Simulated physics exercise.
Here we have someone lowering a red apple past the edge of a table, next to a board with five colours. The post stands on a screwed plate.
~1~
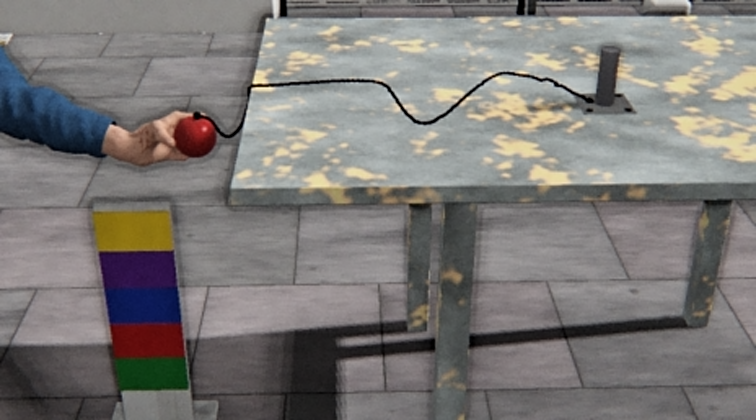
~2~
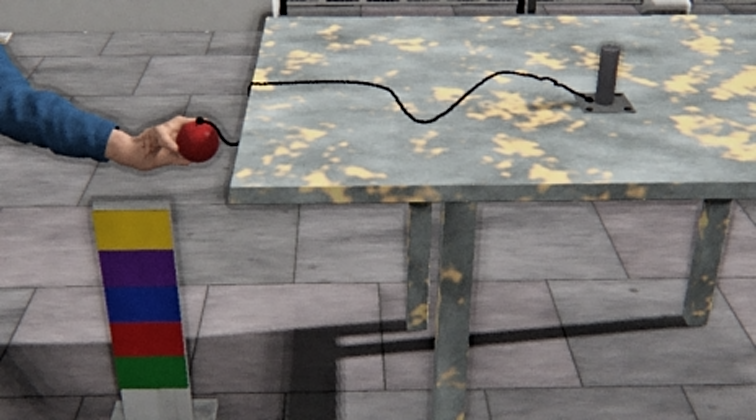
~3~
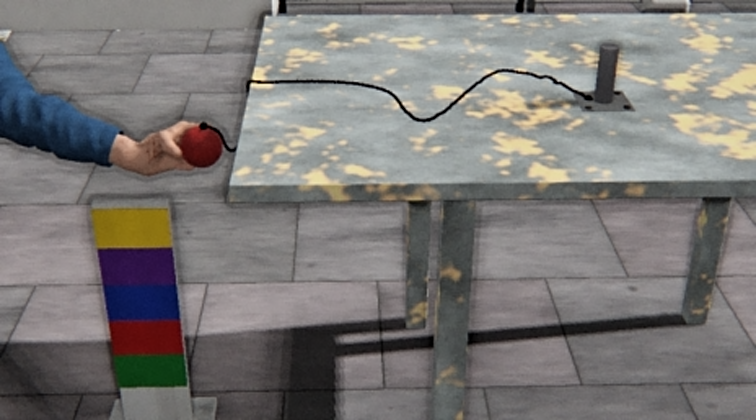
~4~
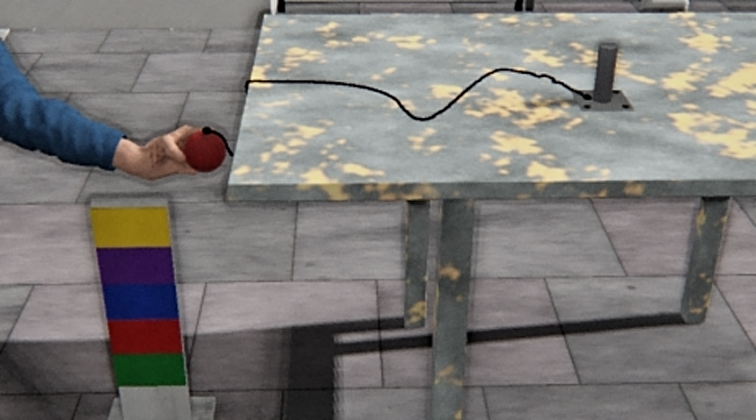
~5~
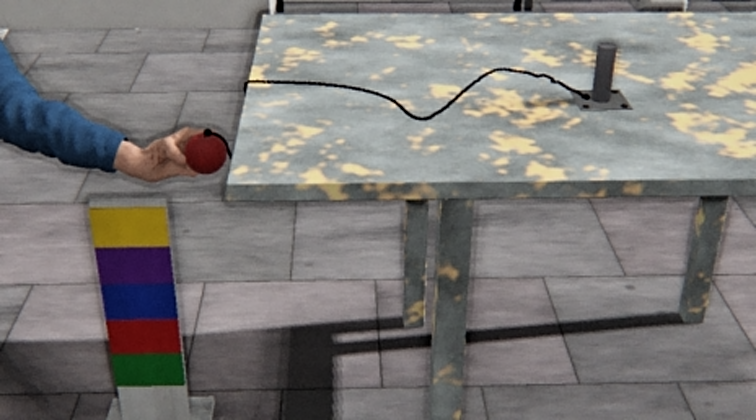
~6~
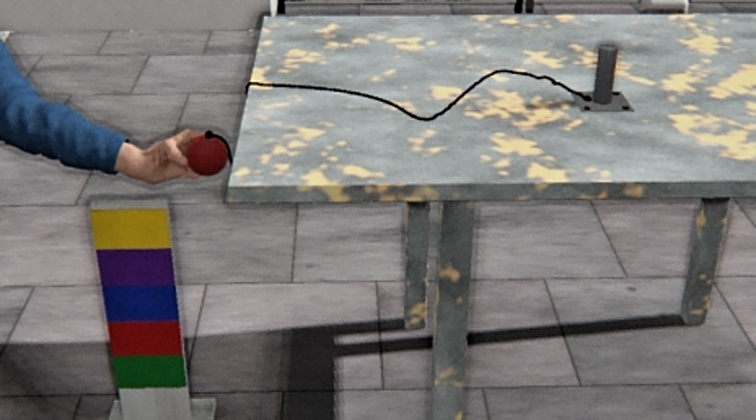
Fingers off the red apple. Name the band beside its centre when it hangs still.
At green.
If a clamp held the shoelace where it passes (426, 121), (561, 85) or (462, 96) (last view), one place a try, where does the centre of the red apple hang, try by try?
About (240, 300), (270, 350) and (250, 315).
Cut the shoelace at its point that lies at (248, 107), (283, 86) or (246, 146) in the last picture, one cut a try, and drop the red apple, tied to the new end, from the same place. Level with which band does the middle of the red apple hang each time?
It would be purple; yellow; blue.
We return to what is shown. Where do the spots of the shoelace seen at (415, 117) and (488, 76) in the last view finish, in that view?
They go to (283, 112) and to (439, 106).
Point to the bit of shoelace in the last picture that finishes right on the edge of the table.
The one at (389, 103).
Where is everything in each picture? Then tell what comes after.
Red apple (195, 137); yellow (133, 233); purple (138, 271); blue (143, 307); red (147, 342); green (152, 375), in the first frame.
Red apple (198, 142); shoelace through (556, 82) (478, 85) (425, 123) (372, 85) (261, 84), in the second frame.
Red apple (201, 147), in the third frame.
Red apple (205, 152); shoelace through (554, 80) (476, 82) (423, 120) (354, 86) (248, 91), in the fourth frame.
Red apple (205, 154), in the fifth frame.
Red apple (207, 156); shoelace through (554, 81) (476, 84) (421, 119) (334, 90) (248, 112), in the sixth frame.
Early on, apple near (244, 334); level with red.
Midway, apple near (287, 393); level with green.
Near the end, apple near (239, 396); level with green.
Finally, apple near (273, 389); level with green. Its centre hangs level with the green band.
